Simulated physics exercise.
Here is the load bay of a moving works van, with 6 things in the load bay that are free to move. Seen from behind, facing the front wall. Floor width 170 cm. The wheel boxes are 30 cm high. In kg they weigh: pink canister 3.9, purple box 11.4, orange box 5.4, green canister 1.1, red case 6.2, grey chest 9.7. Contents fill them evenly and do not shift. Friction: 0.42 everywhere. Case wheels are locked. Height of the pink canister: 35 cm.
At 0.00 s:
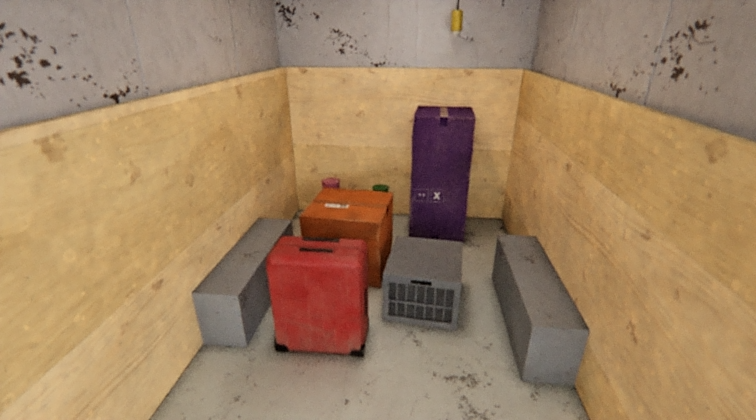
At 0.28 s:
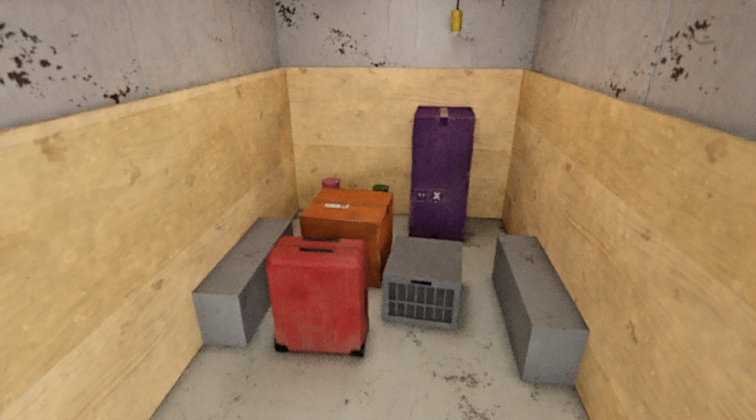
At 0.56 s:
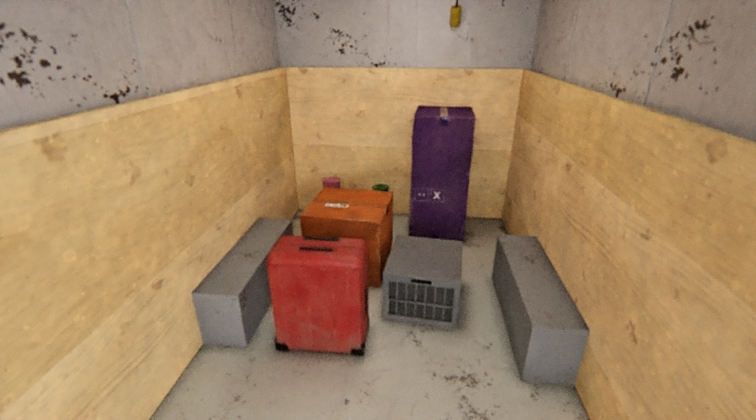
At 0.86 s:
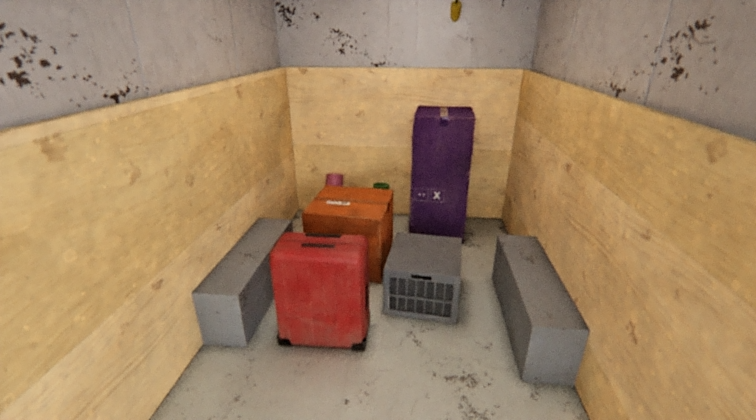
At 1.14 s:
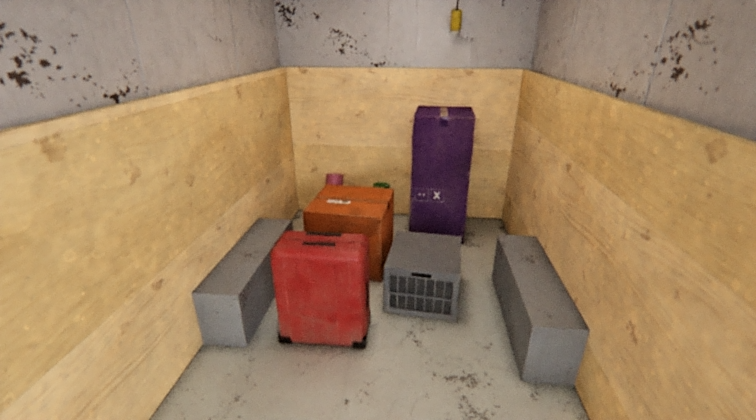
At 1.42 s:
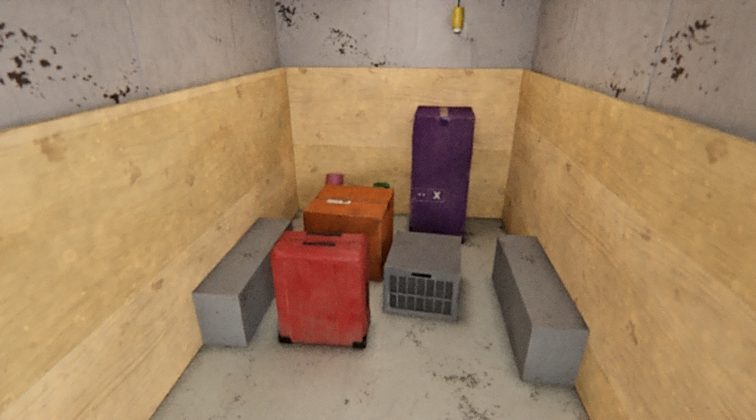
The load bay of a van, with a pale floor and wood-panelled lower walls, is seen from behind and slightly above, facing the front wall. A red case stands ahead of an orange box at left, with a grey chest right of centre, a tall purple box behind, and small pink and green canisters partly hidden. The case, orange box and chest slide slightly forwards, then rest, while the camera stays still.
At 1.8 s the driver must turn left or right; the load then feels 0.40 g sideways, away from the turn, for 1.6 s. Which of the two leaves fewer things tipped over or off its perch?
Turn right.
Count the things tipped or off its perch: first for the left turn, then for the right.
Left: 2; right: 1.
Turning left. Around 2.42 s, force 0.40 g right; pink canister at 62° to upright near (367, 205); green canister at 43° to upright; grey chest shifted 6 cm.
Around 2.72 s, force 0.40 g right; pink canister on its side near (383, 222); purple box shifted 11 cm near (455, 174); green canister on its side.
Around 3.12 s, force 0.40 g right; pink canister on its side near (403, 231); purple box shifted 25 cm near (475, 175); green canister on its side.
Finally (4.5 s), on their side or leaning hard in the load bay, pink canister and green canister; not toppled but over 15 cm from the start, purple box; the other 3 still in place (within 15 cm). In the last view, pink canister near (413, 233), purple box near (484, 175).
Turning right instead, pink canister tipped over or off its perch, 1 of 6 in all.
